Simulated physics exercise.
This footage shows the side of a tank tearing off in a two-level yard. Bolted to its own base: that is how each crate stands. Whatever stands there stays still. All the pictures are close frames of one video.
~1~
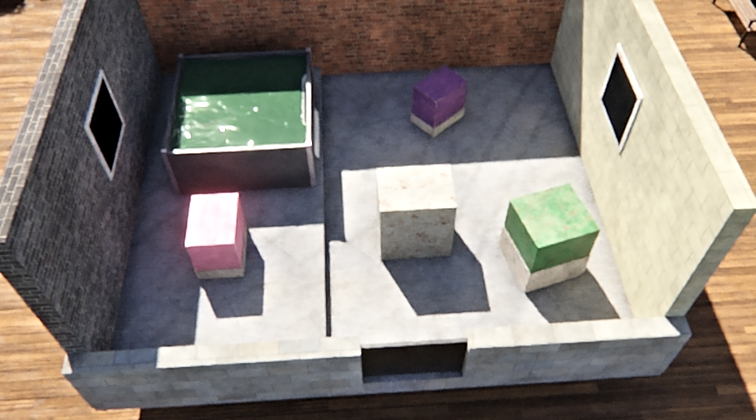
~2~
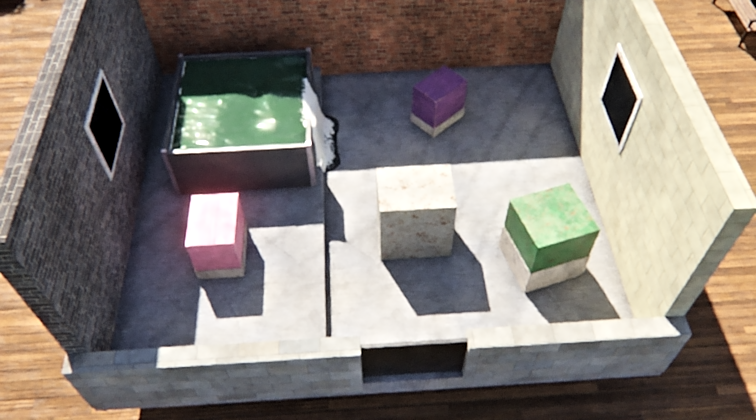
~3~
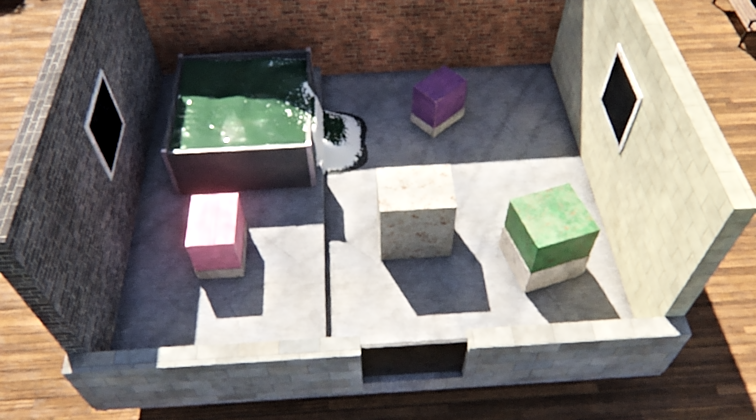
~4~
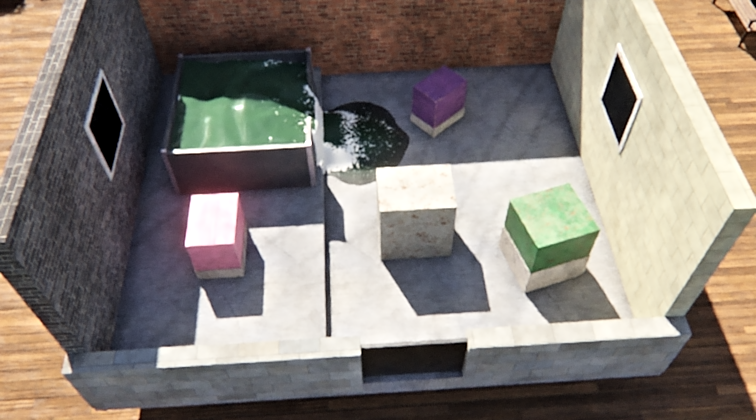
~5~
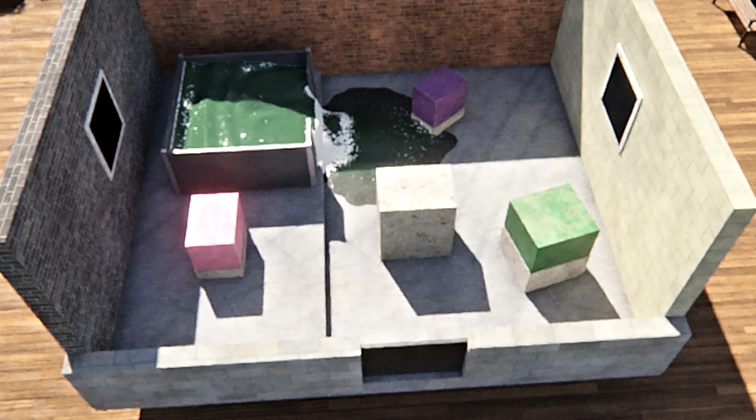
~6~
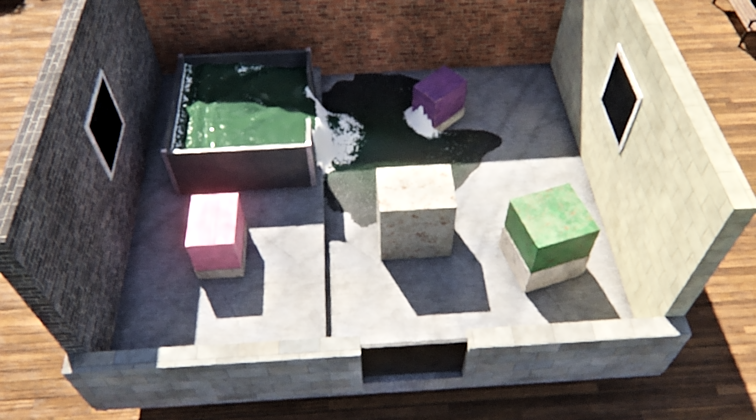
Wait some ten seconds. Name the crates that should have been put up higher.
Afterwards, the green crate ends up dry; the pink crate ends up dry; the purple crate ends up wet.
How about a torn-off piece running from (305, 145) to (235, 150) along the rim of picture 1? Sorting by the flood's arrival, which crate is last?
My answer: The purple one.
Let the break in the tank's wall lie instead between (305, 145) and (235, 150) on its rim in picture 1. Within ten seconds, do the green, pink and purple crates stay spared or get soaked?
Then the green crate is untouched, the pink crate gets flooded and the purple crate is untouched.
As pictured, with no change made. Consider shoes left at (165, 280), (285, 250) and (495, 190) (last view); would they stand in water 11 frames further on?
First spared, second spared, third inundated.
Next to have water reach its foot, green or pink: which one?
That would be the one in green.
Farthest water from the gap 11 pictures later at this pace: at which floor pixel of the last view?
I would point to (633, 347).
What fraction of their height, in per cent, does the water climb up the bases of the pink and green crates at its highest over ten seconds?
The first reaches around 10 in a hundred, the second around 60.
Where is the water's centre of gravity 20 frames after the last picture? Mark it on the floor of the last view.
I'd place it roughly at (400, 161).
A moment on, water covers 35 % of the floor; the green crate water round its plinth, the pink crate not reached, the purple crate water round its plinth.
Next, water covers 45 % of the floor; the green crate water round its plinth, the pink crate not reached, the purple crate water round its plinth.
Then, water covers 55 % of the floor; the green crate water round its plinth, the pink crate not reached, the purple crate water round its plinth.
Later, water covers 65 % of the floor; the green crate water round its plinth, the pink crate not reached, the purple crate water round its plinth.
In the end, water covers 70 % of the floor; the green crate stayed above the water, the pink crate stayed above the water, the purple crate was topped.
